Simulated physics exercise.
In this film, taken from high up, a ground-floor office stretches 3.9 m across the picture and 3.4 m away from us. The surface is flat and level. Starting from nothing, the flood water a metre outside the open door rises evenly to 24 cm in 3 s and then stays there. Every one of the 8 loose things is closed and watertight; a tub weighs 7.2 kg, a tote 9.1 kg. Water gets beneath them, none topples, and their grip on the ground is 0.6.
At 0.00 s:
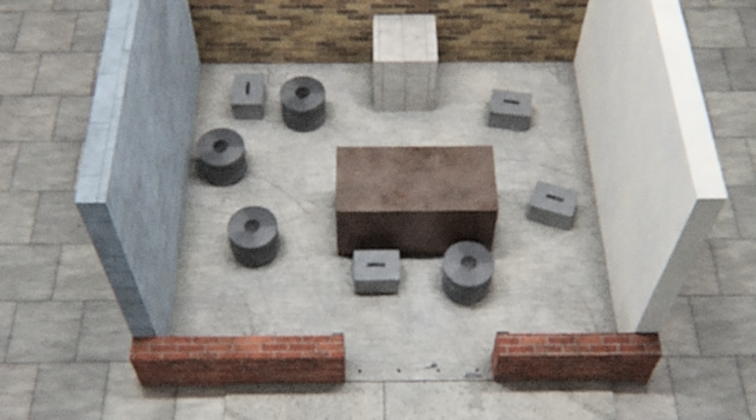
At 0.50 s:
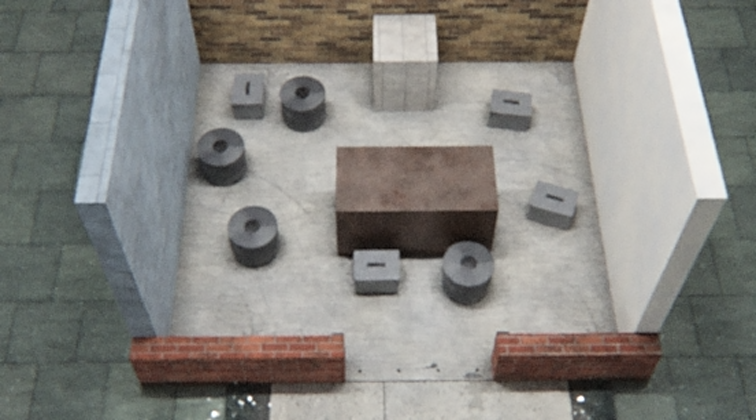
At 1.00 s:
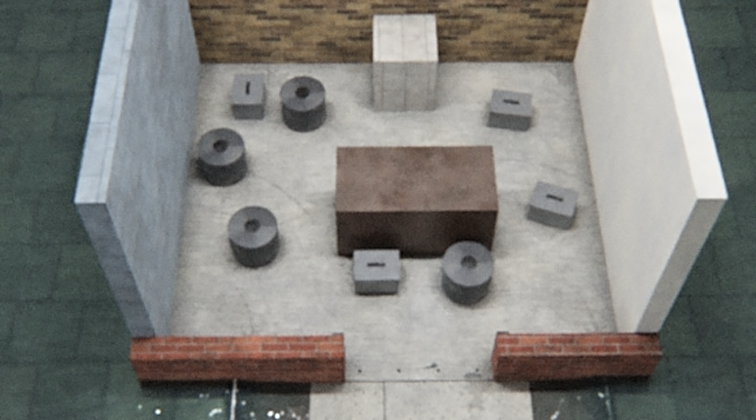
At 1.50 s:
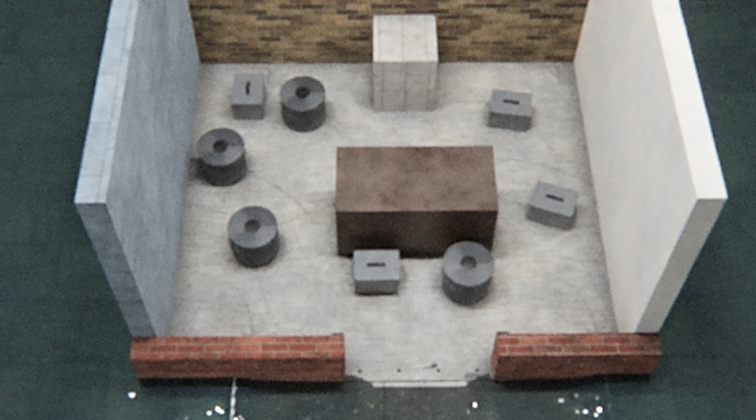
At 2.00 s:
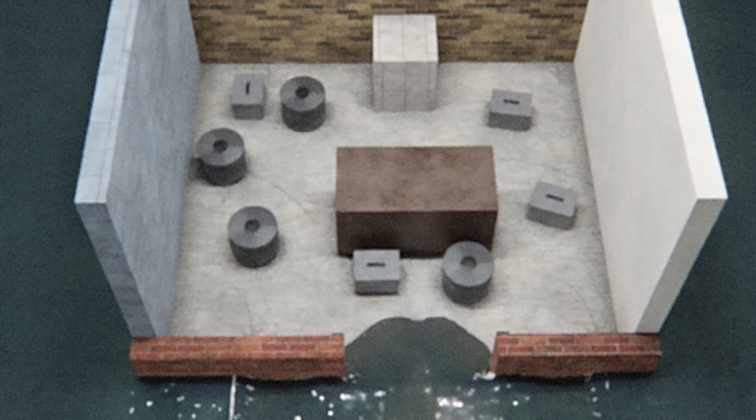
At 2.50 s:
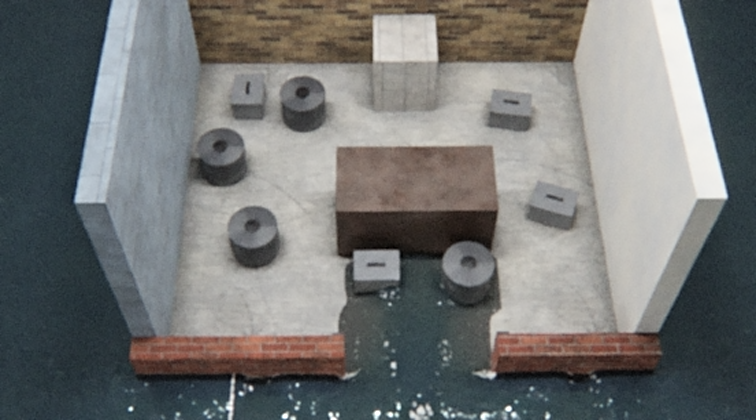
Dark water spread over the paving around a small walled room, then crept in through the gap between the low brick walls and reached the nearest grey blocks, while everything inside stayed still.
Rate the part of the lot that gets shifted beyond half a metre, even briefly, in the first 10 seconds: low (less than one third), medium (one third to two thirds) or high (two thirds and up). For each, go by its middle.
High.
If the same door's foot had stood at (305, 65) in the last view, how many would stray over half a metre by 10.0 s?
The answer would then be 8.
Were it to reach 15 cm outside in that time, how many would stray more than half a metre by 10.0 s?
Then it comes to 4.
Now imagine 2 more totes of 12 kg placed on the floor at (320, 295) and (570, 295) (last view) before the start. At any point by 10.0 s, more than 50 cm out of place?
The first: Farther. The second: Farther.
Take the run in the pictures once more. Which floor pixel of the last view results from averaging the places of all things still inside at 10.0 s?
The centre sits near (402, 160).
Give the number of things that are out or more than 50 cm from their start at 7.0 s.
5 in all.
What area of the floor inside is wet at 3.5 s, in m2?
Close to 3.5 m2, I'd say.
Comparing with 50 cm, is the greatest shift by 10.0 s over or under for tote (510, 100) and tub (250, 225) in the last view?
Well, the first goes shorter, the second farther.
After 3.5 s 0 of 8 are over 50 cm from their spots; 0 afloat.
After 4.5 s 3 of 8 are over 50 cm from their spots; 1 afloat.
After 7.0 s 5 of 8 are over 50 cm from their spots; 3 afloat.
After 10.0 s 7 of 8 are over 50 cm from their spots, and 7 have been at some point; 8 afloat.
